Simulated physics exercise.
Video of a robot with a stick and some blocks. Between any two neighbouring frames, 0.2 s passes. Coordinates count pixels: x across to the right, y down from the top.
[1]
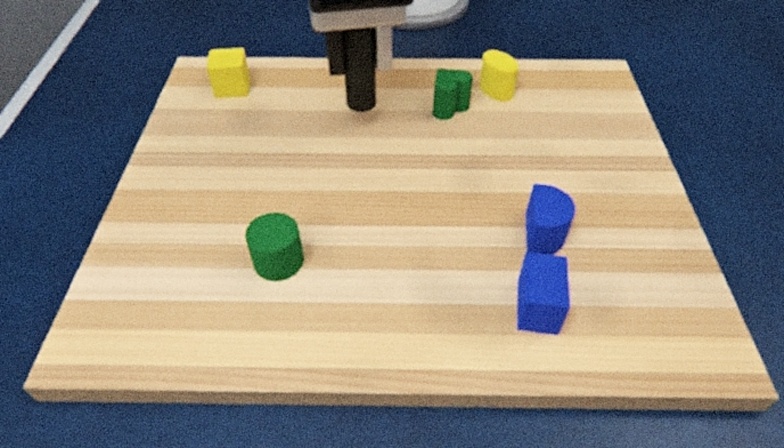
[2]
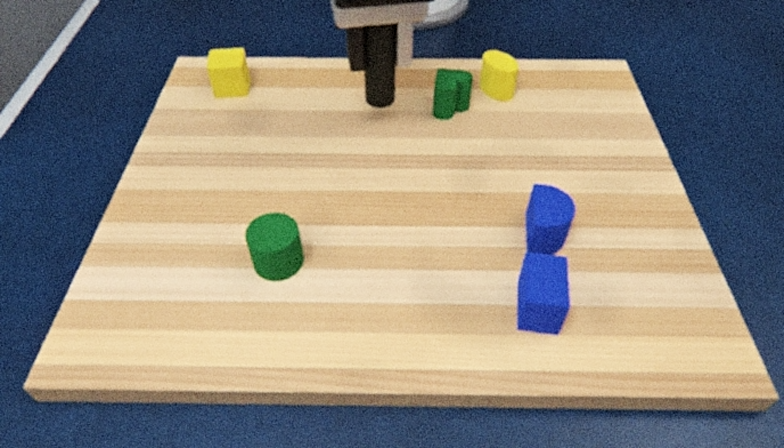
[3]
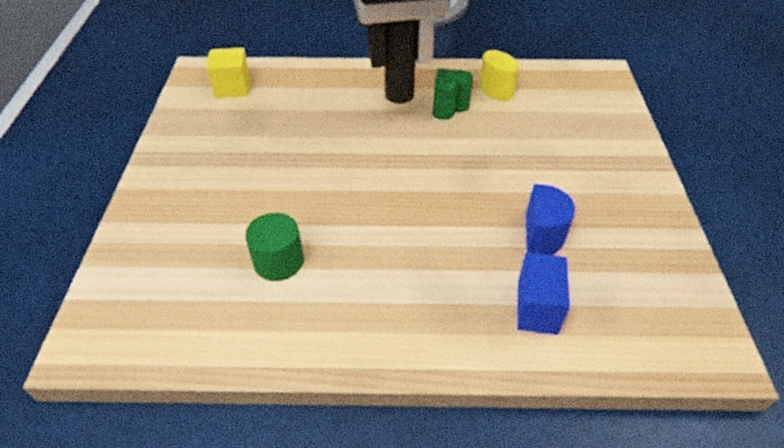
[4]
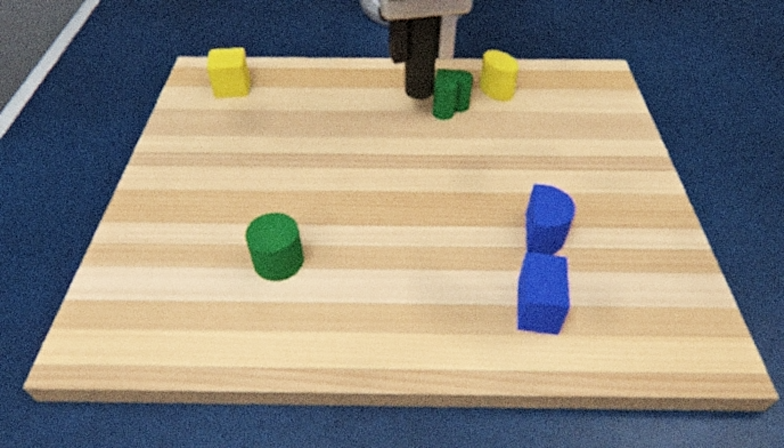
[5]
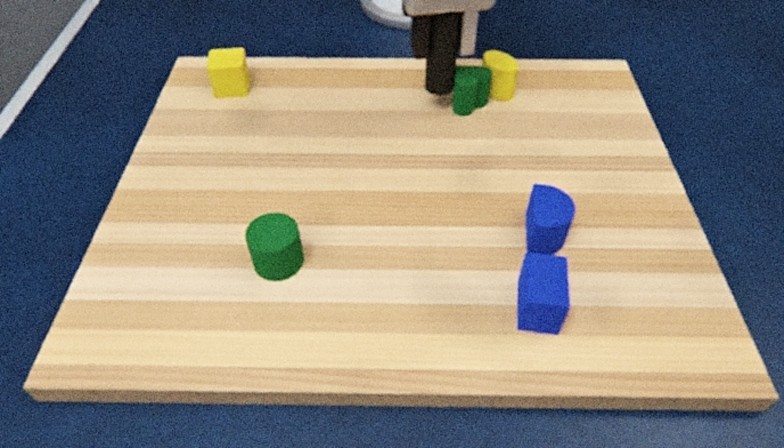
Robot arm with a black stick sliding right along the board's far edge, then nudging a green heart-shaped block toward a yellow one.
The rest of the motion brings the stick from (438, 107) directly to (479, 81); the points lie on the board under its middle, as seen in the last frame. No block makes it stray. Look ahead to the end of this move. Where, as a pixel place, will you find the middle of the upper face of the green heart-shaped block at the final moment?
Put as a pixel place, it's (495, 70).
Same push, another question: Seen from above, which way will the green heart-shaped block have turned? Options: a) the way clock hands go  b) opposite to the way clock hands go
The one that fits is a, the way clock hands go.
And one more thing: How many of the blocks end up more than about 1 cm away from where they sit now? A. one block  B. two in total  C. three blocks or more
Correct choice: B.
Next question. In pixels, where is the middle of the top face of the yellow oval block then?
In the picture, that point is around (516, 56).
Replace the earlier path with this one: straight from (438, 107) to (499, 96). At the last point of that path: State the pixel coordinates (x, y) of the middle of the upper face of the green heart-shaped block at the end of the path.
The middle of its upper face should be somewhere near (534, 71).
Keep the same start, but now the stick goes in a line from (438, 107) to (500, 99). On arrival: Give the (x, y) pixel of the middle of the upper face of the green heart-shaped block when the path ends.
The top centre is at (535, 69).
What follows on the original path. Halfway along, stick at (461, 74); green heart-shaped block at (492, 70), turned 30° clockwise; yellow oval block at (510, 58), turned 30° anticlockwise.
At the end, stick at (482, 62); green heart-shaped block at (495, 70), turned 35° clockwise; yellow oval block at (516, 56), turned 15° anticlockwise.
